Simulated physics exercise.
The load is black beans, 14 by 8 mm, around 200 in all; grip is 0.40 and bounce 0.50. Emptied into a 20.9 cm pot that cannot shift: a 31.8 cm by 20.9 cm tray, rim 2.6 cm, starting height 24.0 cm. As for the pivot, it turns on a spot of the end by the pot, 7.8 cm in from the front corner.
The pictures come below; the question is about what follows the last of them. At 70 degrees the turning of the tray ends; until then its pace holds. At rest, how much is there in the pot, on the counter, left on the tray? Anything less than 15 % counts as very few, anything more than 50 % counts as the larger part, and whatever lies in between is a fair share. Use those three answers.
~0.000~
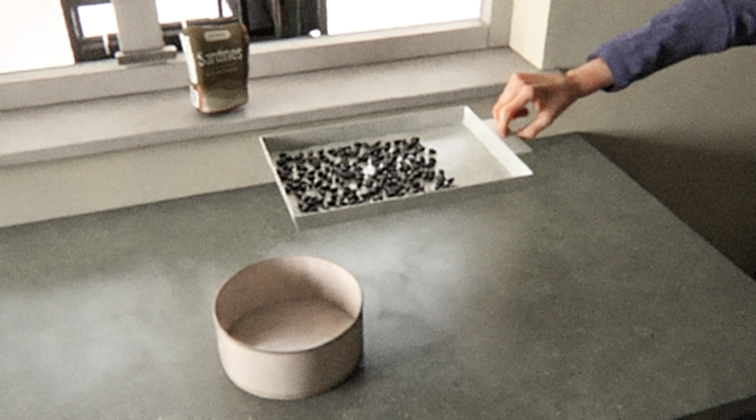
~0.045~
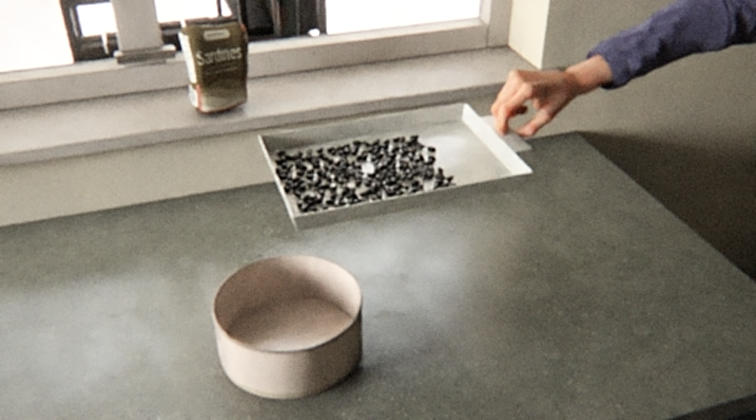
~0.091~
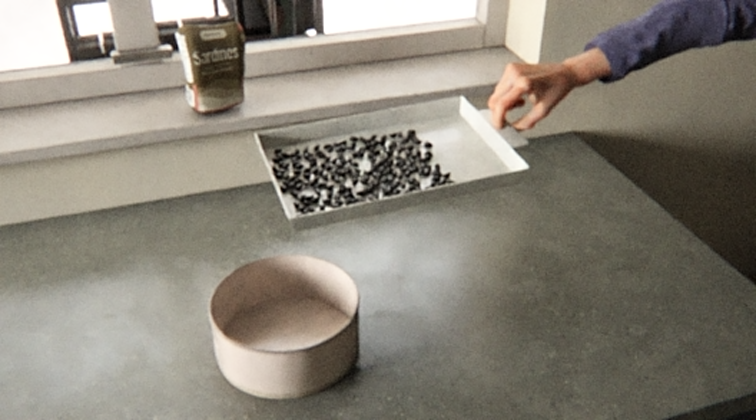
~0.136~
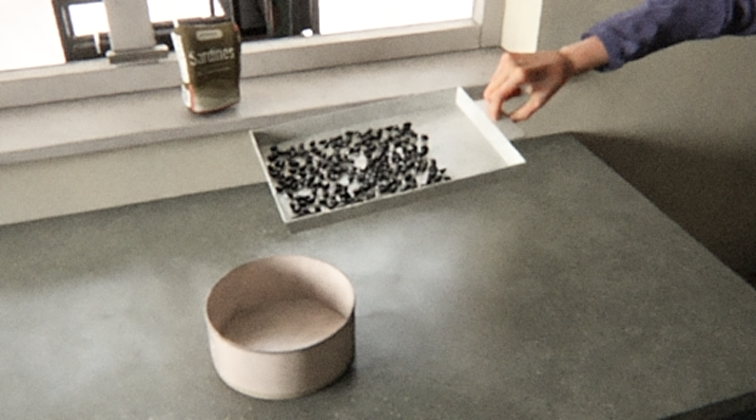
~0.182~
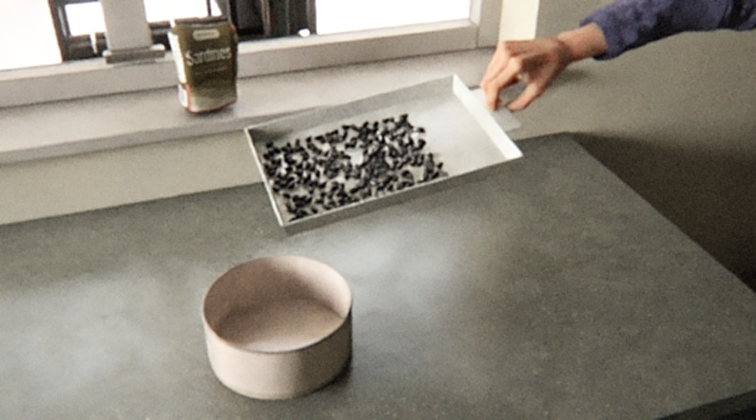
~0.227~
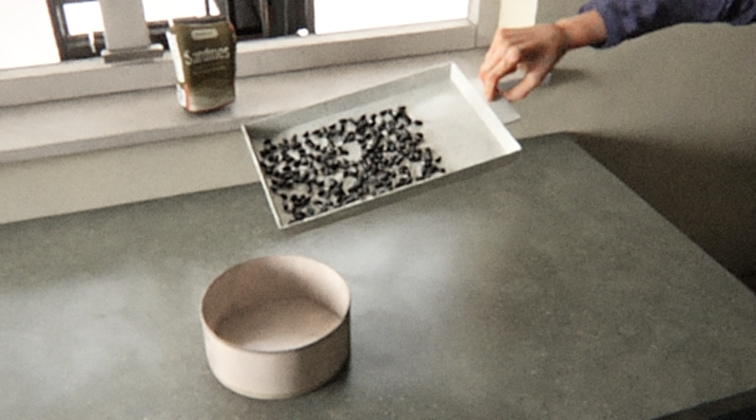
Pot: The larger part. Counter: Very few. Tray: A fair share.
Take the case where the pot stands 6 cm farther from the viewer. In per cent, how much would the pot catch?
Estimated share: Around 10 in a hundred.
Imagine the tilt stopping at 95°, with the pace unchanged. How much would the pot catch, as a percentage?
100 per cent.
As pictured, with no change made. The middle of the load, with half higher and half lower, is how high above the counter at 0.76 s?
Some 26 cm above the counter.
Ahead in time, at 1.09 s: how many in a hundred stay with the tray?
Some 65 per cent of the load.
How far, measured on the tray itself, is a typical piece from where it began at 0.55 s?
It has moved some 4 cm from its start.
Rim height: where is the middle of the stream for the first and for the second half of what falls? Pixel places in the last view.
Earlier half close to (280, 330), later half at (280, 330) in pixels.
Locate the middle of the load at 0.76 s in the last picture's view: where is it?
Somewhere about (308, 199) in the last view.
Then, at 0.55 s, tilt 42 degrees; the tray holds 100 %, the pot 0 %.
Then, at 0.76 s, tilt 59 degrees; the tray holds 100 %, the pot 0 %.
After 1.09 s, tilt 70 degrees; the tray holds 65 %, the pot 15 %.
In the end, at 2.4 s, pot 65 %, counter 5 %, tray 30 %.
